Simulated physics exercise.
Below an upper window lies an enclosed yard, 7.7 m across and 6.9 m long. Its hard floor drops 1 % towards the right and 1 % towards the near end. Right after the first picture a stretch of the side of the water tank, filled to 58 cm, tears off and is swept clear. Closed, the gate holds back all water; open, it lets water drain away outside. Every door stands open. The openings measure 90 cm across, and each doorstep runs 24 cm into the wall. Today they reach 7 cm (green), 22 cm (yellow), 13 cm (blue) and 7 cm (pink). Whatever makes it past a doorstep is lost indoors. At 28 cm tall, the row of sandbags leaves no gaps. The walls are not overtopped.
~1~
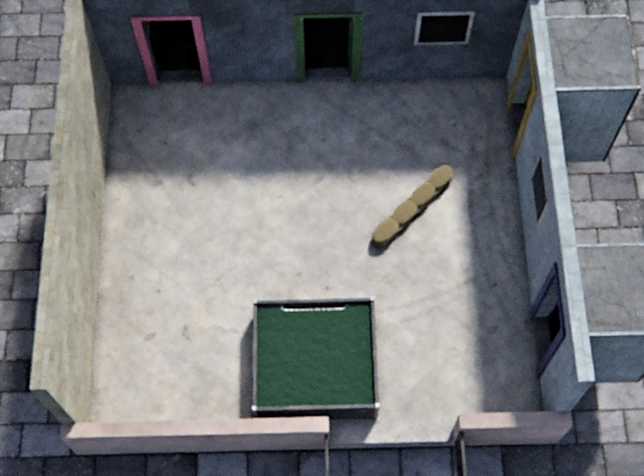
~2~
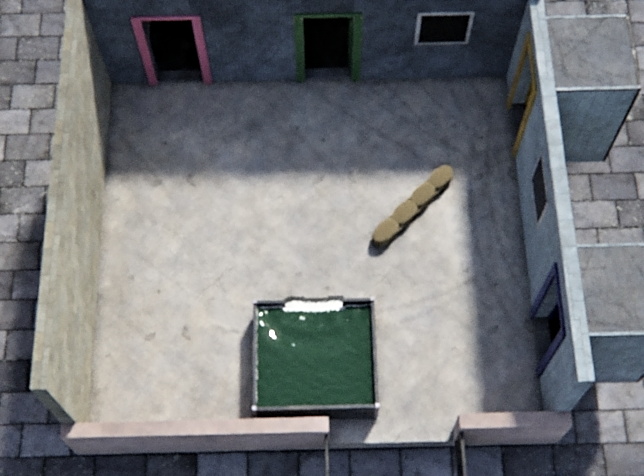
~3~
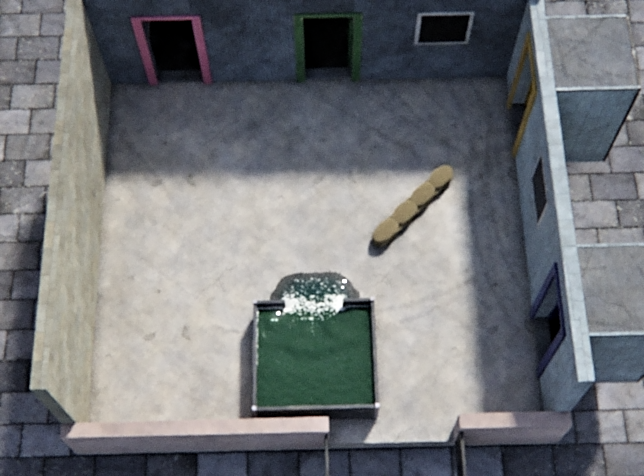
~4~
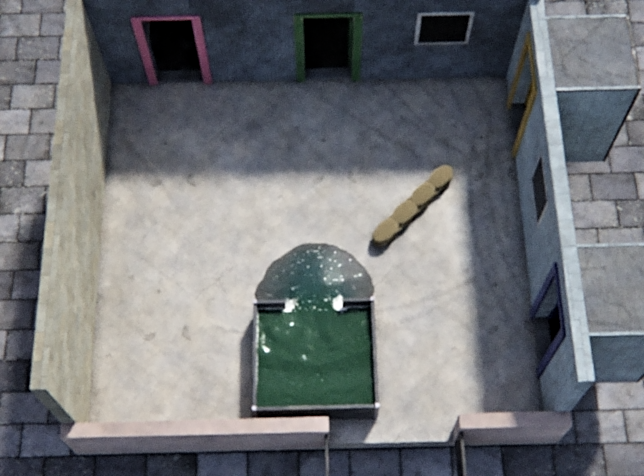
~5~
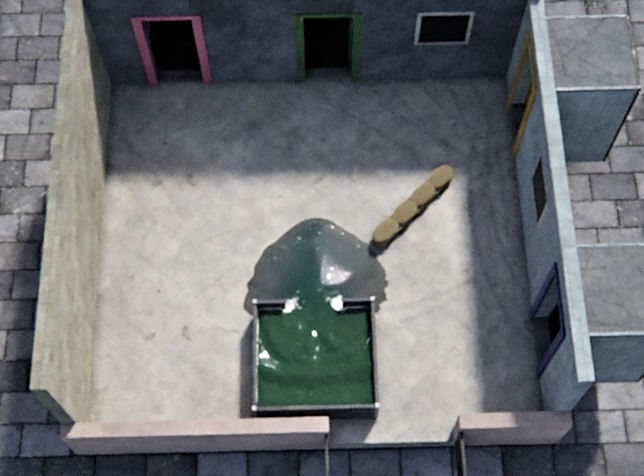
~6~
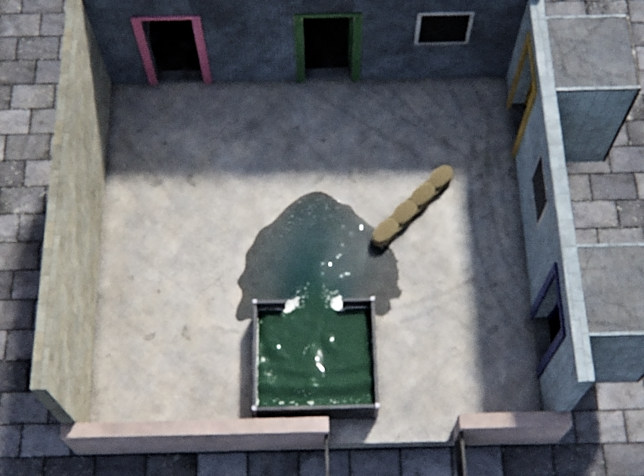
In this clip, part of the far side of a tank of green water opens in a walled yard, and water pours out, spreading across the pale floor in a widening dark pool that reaches the near end of the sandbags.
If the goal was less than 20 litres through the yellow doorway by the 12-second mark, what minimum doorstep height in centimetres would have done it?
A doorstep of about 8 cm would have done it.
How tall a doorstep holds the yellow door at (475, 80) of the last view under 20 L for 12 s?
6.5 cm.
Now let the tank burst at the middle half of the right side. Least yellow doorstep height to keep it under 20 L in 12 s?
Some 7.0 centimetres.
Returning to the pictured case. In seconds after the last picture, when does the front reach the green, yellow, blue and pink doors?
Arrives: Green 0.9 s / yellow 3.0 s / blue 3.8 s / pink 2.0 s.
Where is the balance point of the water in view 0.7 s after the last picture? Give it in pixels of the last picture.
The centre of all the water is around (314, 322).
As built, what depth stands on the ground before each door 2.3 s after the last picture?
Green door 16 cm, yellow door 0 cm, blue door 0 cm, pink door 10 cm.
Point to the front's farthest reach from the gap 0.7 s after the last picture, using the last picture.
Roughly at (335, 106) in the last view.
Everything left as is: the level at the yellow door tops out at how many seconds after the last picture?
Roughly 6.0 s.
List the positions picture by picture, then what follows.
The first frame shows still water, 58 cm deep, in the water tank at (315, 354); the yellow door at (521, 102) is dry.
In the second frame, the gap is on the far side, the front 0.2 m out at a hidden place; the back of the water tank holds 58 cm.
In the third frame, the gap is on the far side, the front 0.7 m out at (297, 277); the back of the water tank holds 58 cm.
In the fourth frame, water pours out on the far side and has run 1.3 m, to (300, 250); about 7 cm deep outside, 58 cm at the back.
In the fifth frame, the front is at (313, 222), 1.8 m from the gap on the far side; 2.8 m2 of floor is wet, 57 cm left at the back.
In the sixth frame, water pours out on the far side and has run 2.3 m, to (315, 196); about 4 cm deep outside, 52 cm at the back; the yellow door at (521, 102), 5.3 m from the gap, is still 3.5 m from the nearest water.
Then, 0.7 s after the last picture water covers 20 % of the floor, deepest (32 cm) near (311, 309); it has not reached the yellow door.
Then, 2.3 s after the last picture water covers 50 % of the floor, deepest (20 cm) near (311, 309); it has not reached the yellow door.
Then, 11.3 s after the last picture water covers 90 % of the floor, deepest (12 cm) near (536, 414); 7 cm at the yellow door, 0 litres in over its 22 cm doorstep.
At the yellow door as built, the water peaked near 11 cm, 6.1 s after the last picture.
With a doorstep of 6.5 cm, 43 litres would have come in within the 12 s; with 9 cm, 9 litres. So under 20 litres takes about 8 cm.
